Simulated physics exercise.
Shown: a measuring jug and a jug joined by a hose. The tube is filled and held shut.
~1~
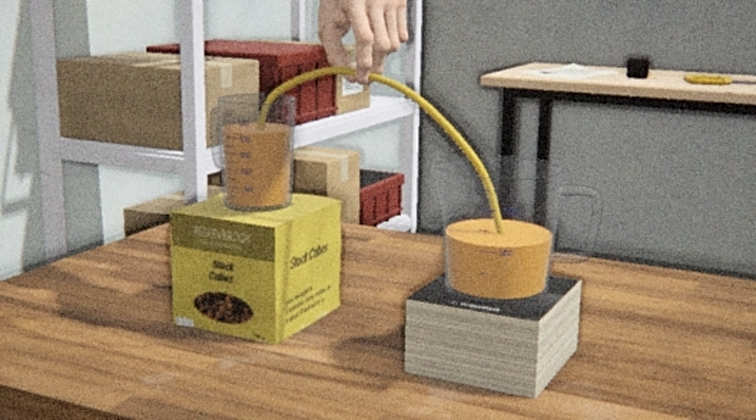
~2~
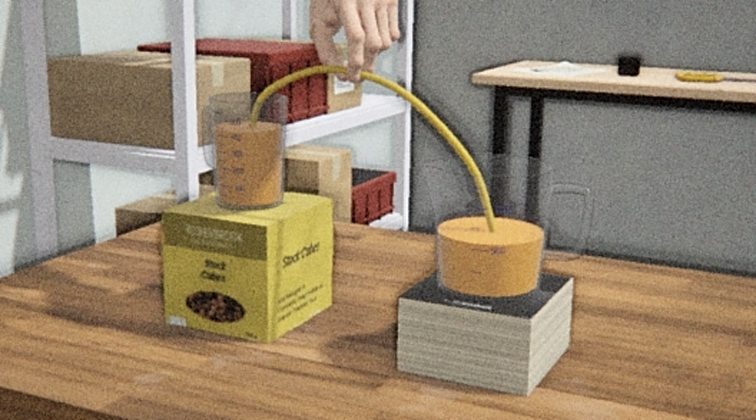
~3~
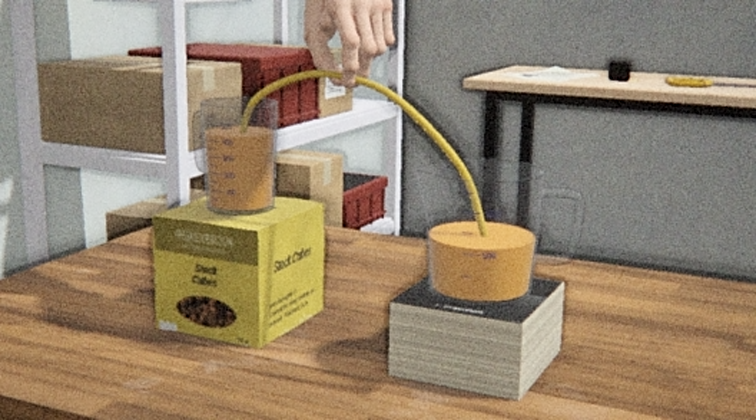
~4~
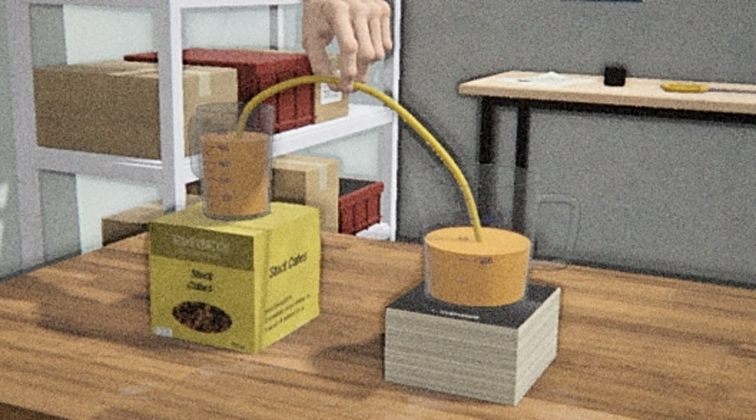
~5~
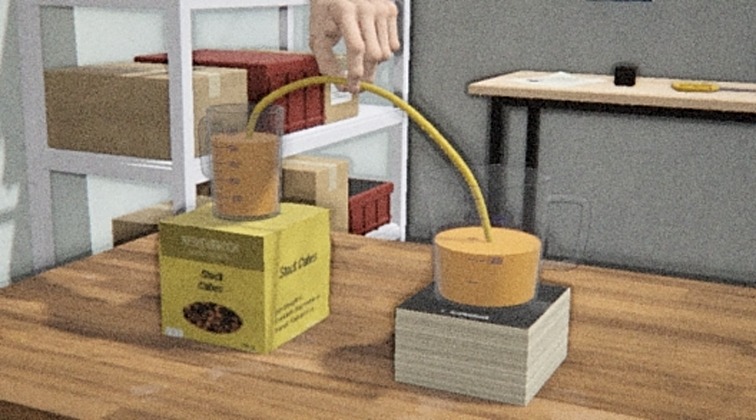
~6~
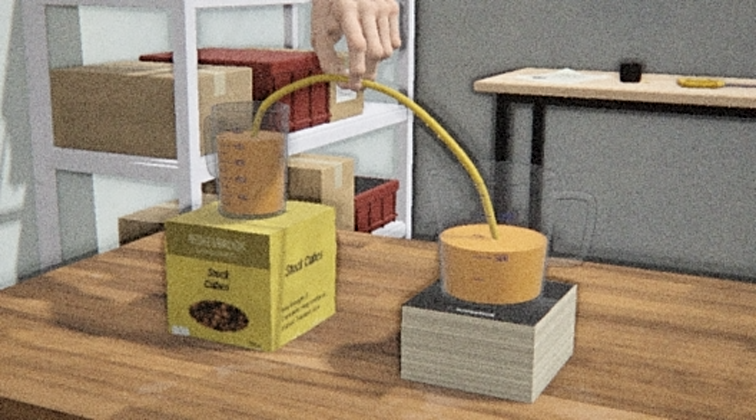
A hand pinches a yellow hose arching between a measuring jug of orange liquid on a yellow-green stock cubes packet at left and a wider clear jug of orange liquid on a thick book at right. The wooden tabletop is seen from slightly above, with shelves of boxes and a bench behind. The camera sways slightly leftward and back, while the hand, hose and liquid levels stay still.
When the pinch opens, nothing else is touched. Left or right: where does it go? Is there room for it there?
Flow goes rightward, and the filling side is big enough.
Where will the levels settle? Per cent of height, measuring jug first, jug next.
Once it settles, you'd see close to 20 and 65 per cent.
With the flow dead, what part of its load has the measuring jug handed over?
70 %, by my reckoning.
Soon after, the measuring jug is about half full; the jug is about half full.
Later, the measuring jug is about a third full; the jug is about two thirds full.
In the end, the measuring jug is about a quarter full; the jug is about two thirds full; the two surfaces are level.
